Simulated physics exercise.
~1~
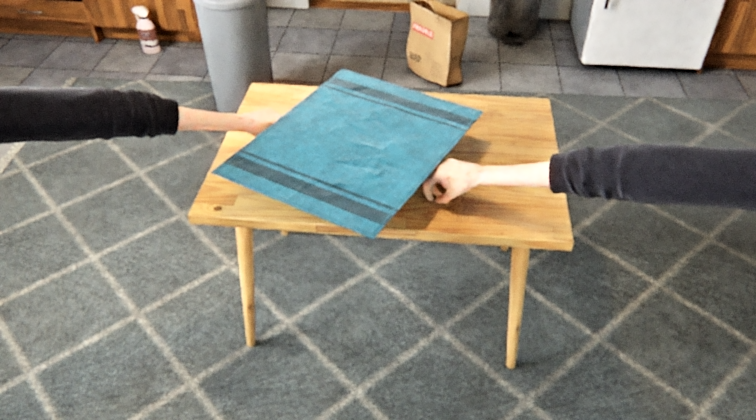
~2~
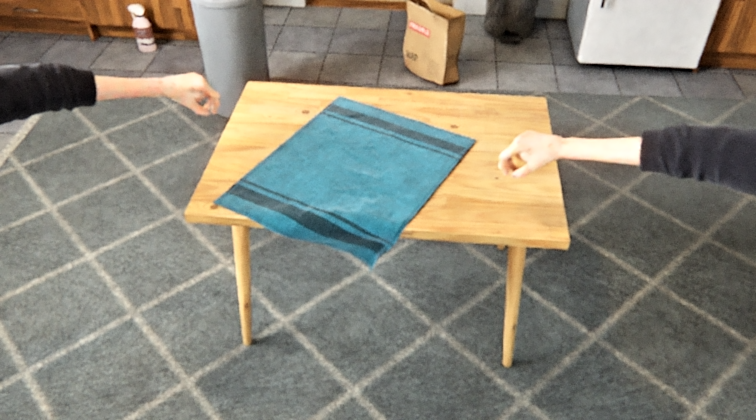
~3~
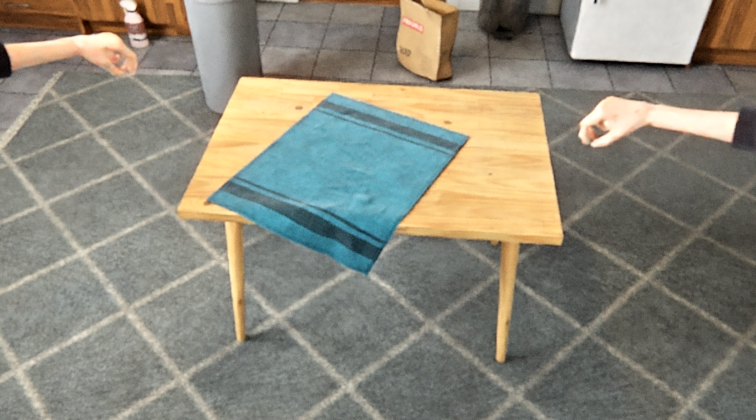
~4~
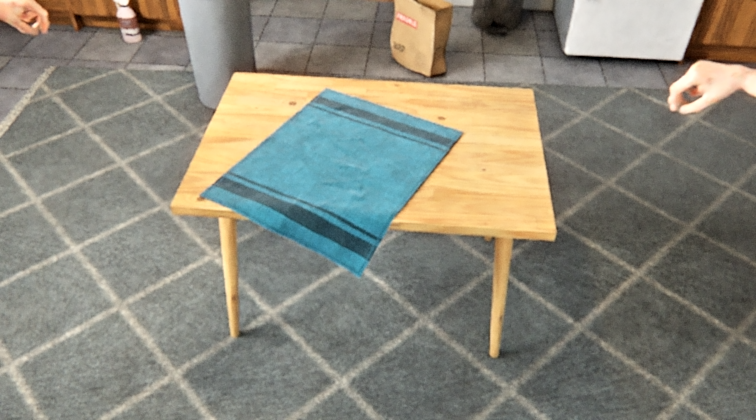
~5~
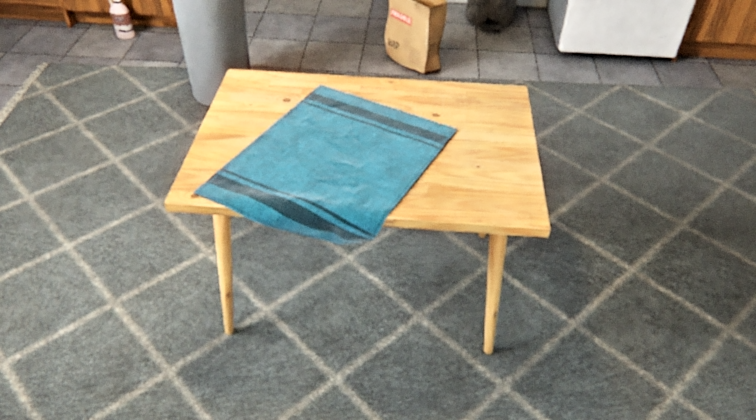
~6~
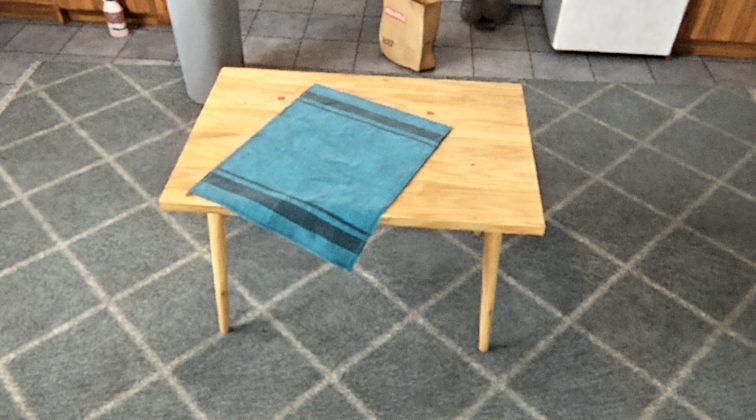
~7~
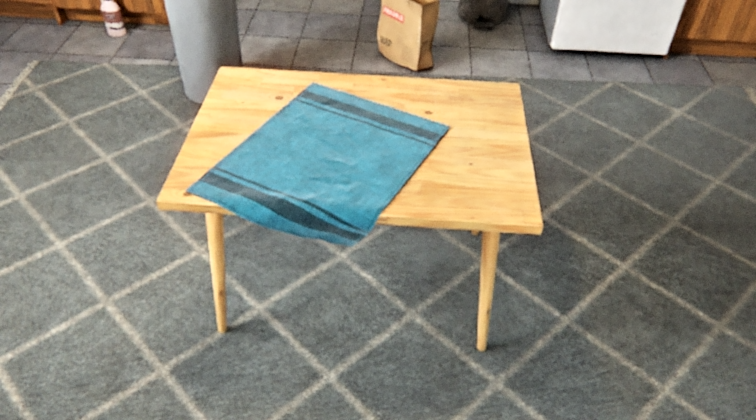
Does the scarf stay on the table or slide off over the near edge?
The scarf stays on the table, with only a corner hanging over the near edge.
